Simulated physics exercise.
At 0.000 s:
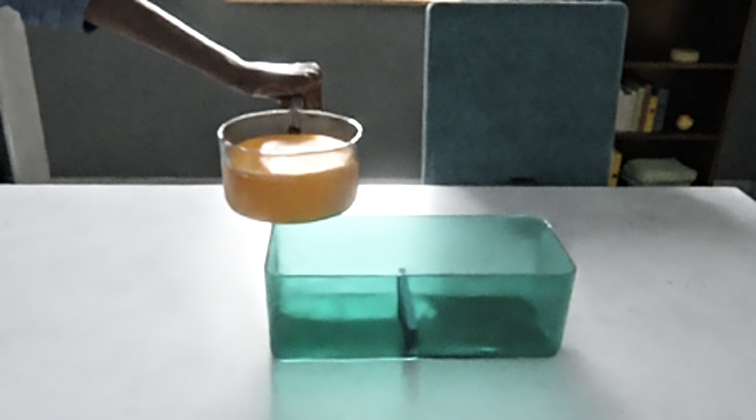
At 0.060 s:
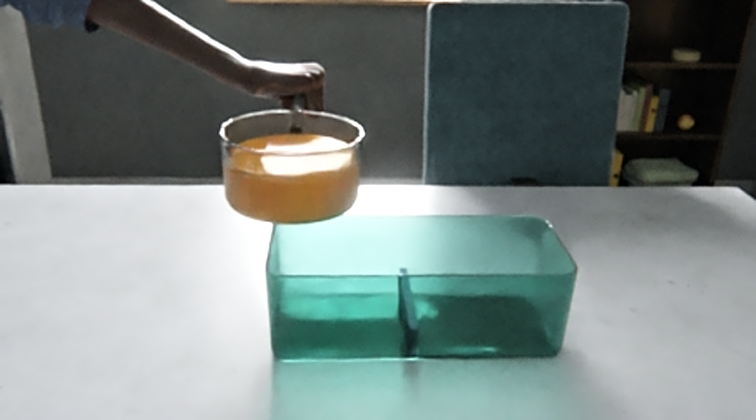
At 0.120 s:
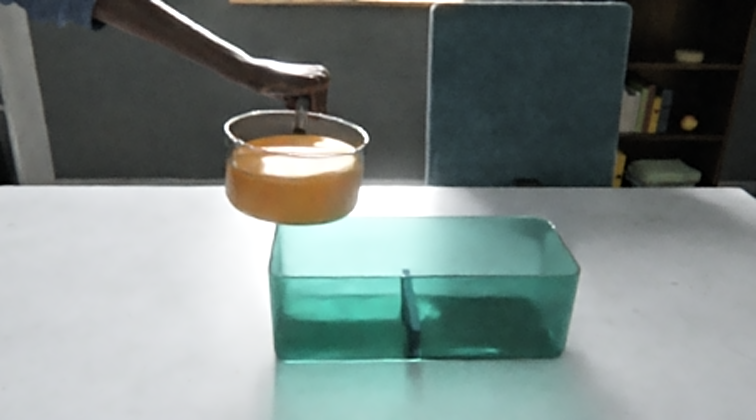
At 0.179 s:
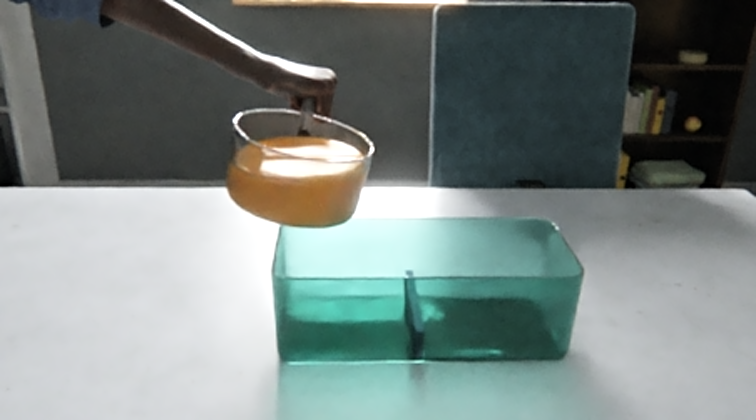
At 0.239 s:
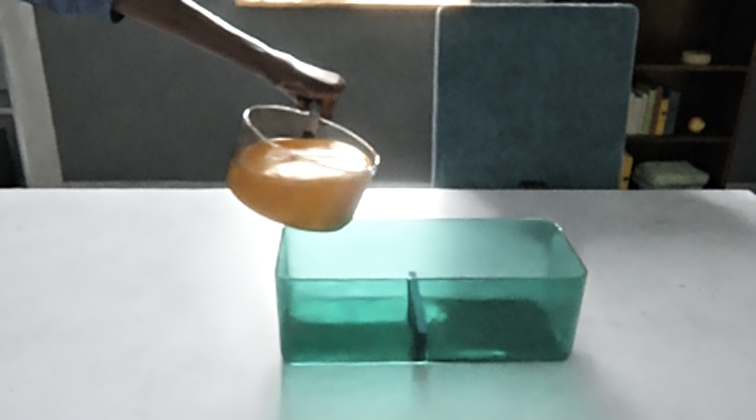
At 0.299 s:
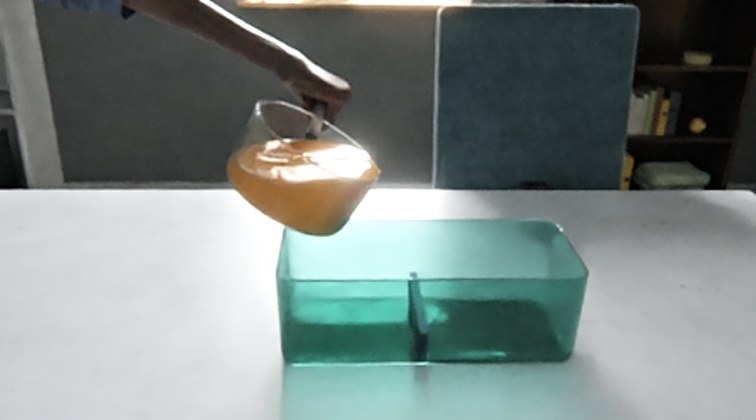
A hand held a small clear pot of orange juice above an empty green divided basin on a table, then slowly tilted it to the right until the juice reached the rim.
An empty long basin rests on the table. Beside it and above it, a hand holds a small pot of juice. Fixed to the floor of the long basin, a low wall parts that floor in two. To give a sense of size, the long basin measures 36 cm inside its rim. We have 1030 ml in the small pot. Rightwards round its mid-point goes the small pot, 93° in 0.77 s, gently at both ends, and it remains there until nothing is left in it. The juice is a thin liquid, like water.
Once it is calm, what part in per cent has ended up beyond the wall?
About 32 per cent ends up there.
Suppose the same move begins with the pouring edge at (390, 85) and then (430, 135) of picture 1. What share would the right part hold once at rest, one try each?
Respectively 80 and 90 %.
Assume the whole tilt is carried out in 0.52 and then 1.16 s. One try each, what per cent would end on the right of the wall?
The first try gives around 25 percent, the second around 40 percent.
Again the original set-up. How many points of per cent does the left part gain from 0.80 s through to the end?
I'd put it at some 18 percent.
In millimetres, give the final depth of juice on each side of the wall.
Left part about 28 mm deep, right part about 12 mm deep.
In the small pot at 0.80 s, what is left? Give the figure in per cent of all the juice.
I reckon near 16 per cent still sits there.
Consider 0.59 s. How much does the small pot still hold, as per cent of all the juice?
Portion remaining: Approx. 46 per cent.
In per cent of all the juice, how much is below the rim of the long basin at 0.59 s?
Near 26 in a hundred.
After 0.59 s the tilt is 81° and 45 per cent is still to pour, 15 is left of the wall and 12 right of it.
After 0.80 s the tilt is 93° and 16 per cent is still to pour, 48 is left of the wall and 31 right of it.
After 1.03 s the tilt is 93° and 5 per cent is still to pour, 60 is left of the wall and 32 right of it.
After 1.27 s the tilt is 93° and 2 per cent is still to pour, 64 is left of the wall and 32 right of it.
In the end 66 per cent lies left of the wall, 32 right of it and 1 outside.
